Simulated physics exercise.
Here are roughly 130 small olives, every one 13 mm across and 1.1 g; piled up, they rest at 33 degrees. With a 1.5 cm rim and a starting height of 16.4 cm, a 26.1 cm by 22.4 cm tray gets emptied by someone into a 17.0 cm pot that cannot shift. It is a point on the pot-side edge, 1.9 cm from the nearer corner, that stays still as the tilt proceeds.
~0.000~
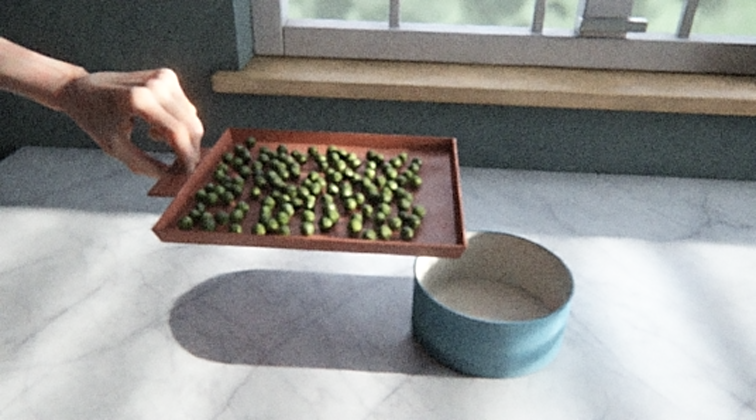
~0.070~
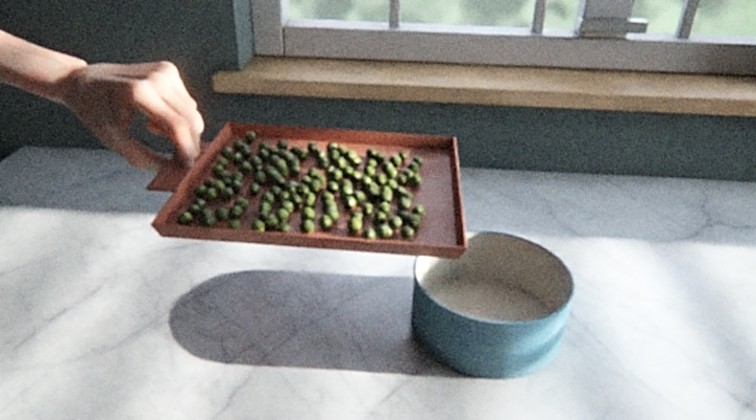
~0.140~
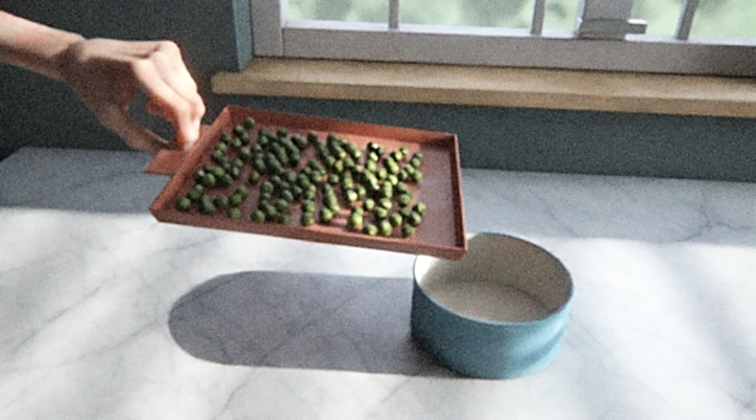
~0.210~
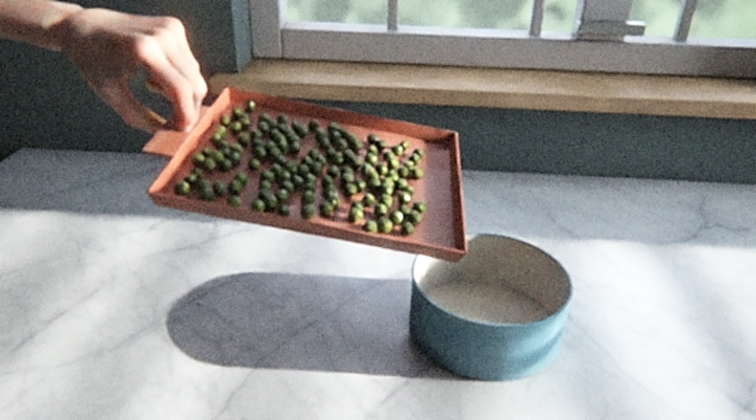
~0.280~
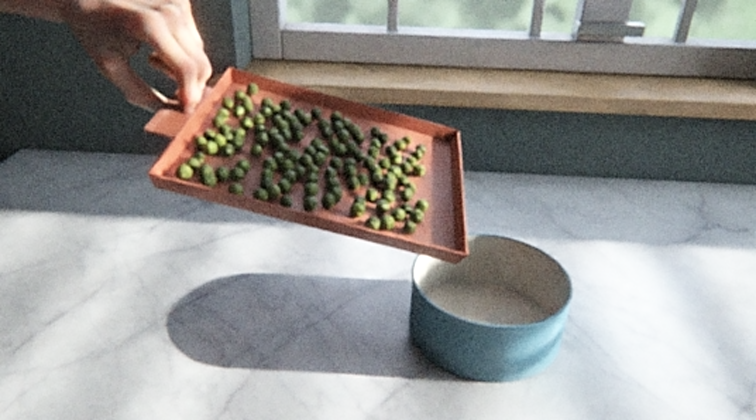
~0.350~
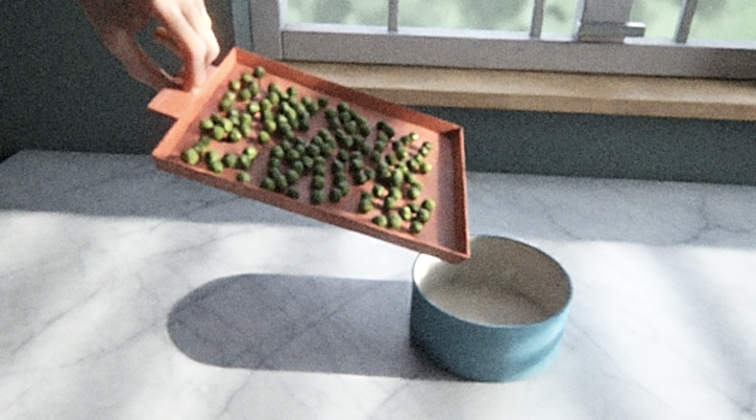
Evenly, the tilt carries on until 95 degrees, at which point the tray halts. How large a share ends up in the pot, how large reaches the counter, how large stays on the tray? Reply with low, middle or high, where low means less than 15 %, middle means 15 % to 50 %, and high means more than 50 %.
My answer: Pot - middle; counter - high; tray - low.
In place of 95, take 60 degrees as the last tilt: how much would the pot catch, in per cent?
5 per cent.
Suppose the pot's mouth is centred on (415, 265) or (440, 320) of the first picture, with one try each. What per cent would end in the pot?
Some 0 and 50 per cent.
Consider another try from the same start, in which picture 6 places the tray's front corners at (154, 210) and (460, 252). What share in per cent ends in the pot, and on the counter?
Pot 0, counter 100.
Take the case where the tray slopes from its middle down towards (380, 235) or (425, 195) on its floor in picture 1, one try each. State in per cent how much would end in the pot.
Roughly 0 per cent on the first try and 70 per cent on the second.
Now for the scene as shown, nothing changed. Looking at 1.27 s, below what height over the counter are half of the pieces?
Median height: Approx. 24 cm.
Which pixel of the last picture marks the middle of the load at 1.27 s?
Near (469, 163).
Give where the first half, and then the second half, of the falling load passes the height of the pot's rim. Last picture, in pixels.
It passes about (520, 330) first and (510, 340) afterwards.
After 0.90 s, tilt 55 degrees; the tray holds 100 %, the pot 0 %.
After 1.27 s, tilt 79 degrees; the tray holds 95 %, the pot 0 %.
Then, at 1.72 s, tilt 95 degrees; the tray holds 5 %, the pot 30 %.
In the end, at 2.6 s, pot 40 %, counter 60 %, tray 0 %.
